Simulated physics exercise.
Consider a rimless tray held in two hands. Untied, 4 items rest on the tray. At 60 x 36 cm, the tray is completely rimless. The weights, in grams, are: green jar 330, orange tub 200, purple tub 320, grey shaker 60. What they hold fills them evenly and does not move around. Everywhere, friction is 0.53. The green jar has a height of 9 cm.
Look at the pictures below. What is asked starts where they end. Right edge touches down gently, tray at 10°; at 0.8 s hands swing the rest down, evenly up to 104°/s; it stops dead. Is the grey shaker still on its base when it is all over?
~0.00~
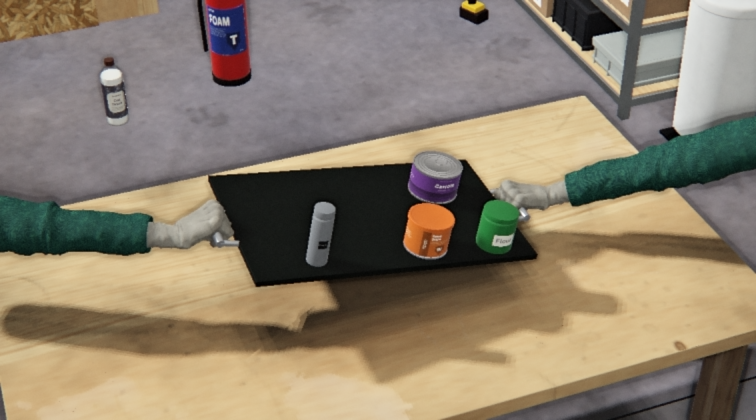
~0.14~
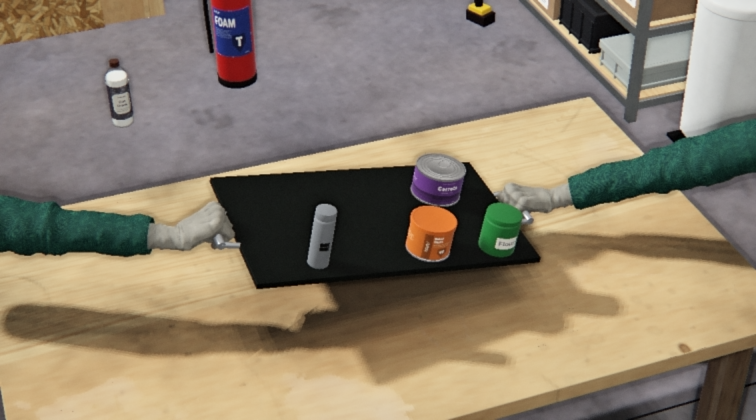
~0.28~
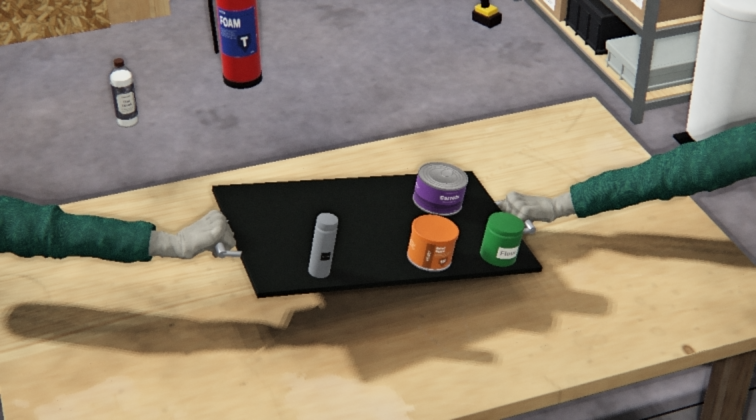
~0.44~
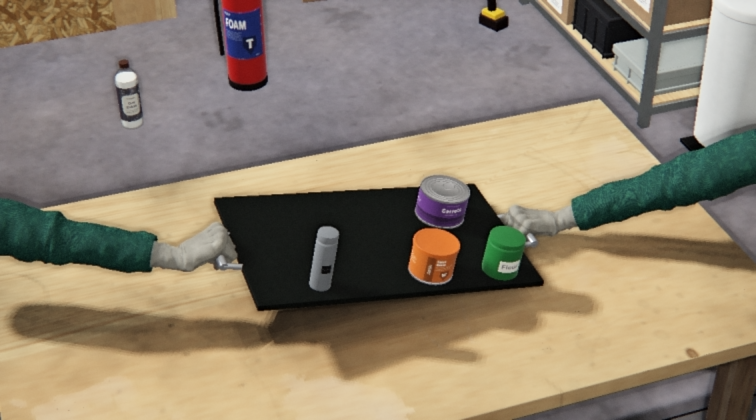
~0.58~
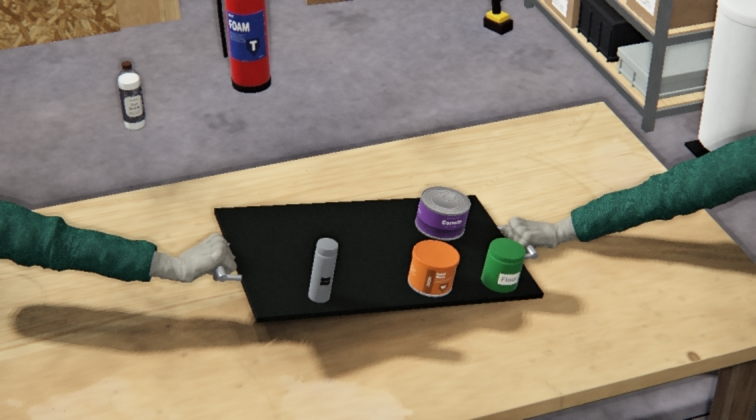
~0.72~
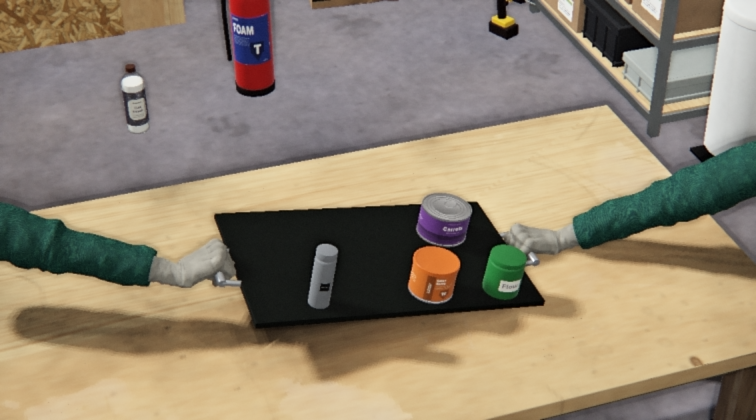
It will lose its balance.
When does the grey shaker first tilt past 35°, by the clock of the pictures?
Time: Approximately 1.3 s.
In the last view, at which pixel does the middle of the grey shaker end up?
It winds up close to (273, 338).
By 0.92 s, right edge on the table, tray at 6°; grey shaker rocked 4° off its seat near (321, 290).
By 1.02 s, tray flat on the table.
By 1.32 s, tray flat on the table; grey shaker rocked 38° off its seat near (293, 316).
By 1.42 s, tray flat on the table; grey shaker rocked 74° off its seat near (277, 330).
When it is over (1.8 s), lying over on the tray, grey shaker; the other 3 within 5 cm of the start. In the last view, grey shaker near (273, 338).
